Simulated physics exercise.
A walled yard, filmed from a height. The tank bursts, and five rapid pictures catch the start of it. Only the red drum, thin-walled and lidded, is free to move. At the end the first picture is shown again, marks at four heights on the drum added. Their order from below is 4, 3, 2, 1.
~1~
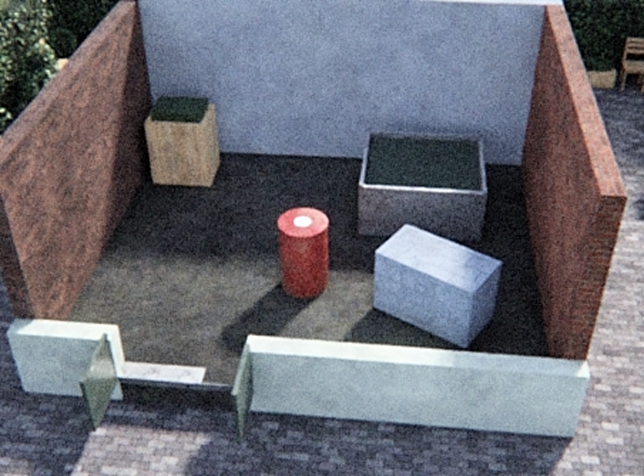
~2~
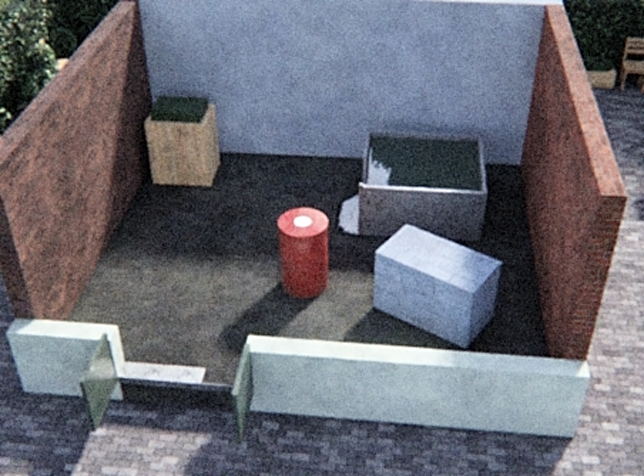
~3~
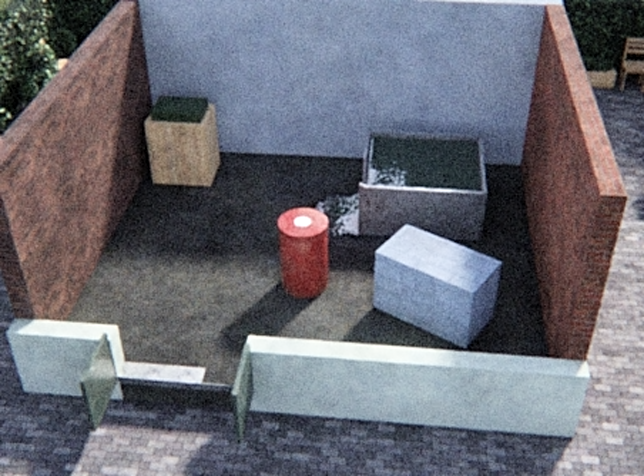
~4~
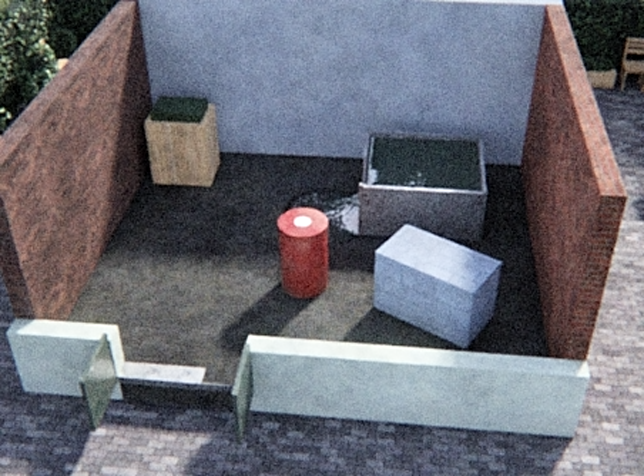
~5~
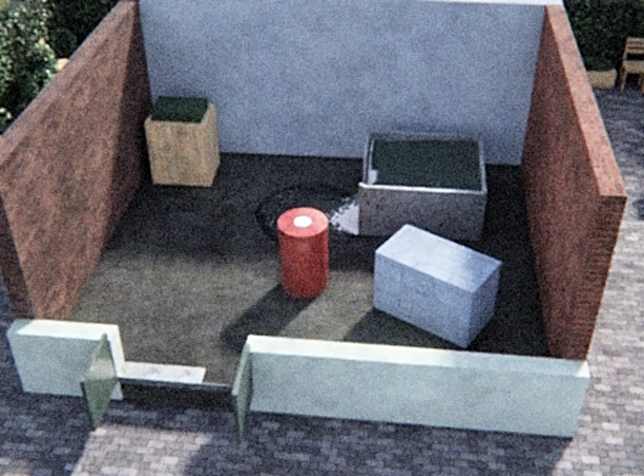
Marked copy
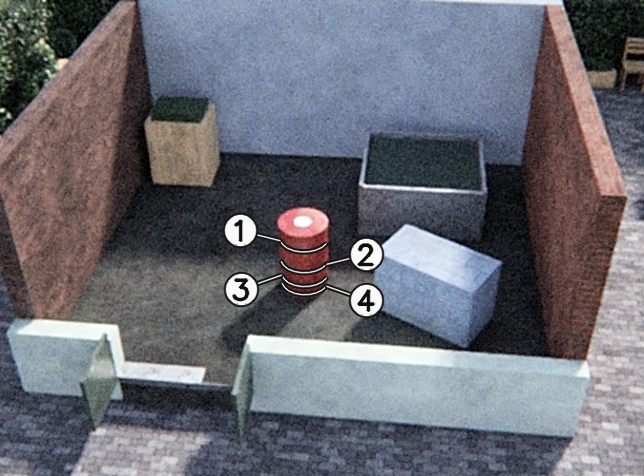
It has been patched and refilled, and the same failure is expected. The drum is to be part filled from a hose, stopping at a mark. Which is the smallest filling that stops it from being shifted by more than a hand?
That is mark 4.
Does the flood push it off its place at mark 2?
No, not at all.
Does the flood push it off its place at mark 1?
No.
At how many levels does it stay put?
All four.
On the marked copy, 1 at (301, 251); 2 at (301, 272); 3 at (301, 286); 4 at (302, 294); from the bottom up 4, 3, 2, 1.
With 1, it does not move.
With 2, it does not move.
With 3, it does not move.
With 4, it does not move.
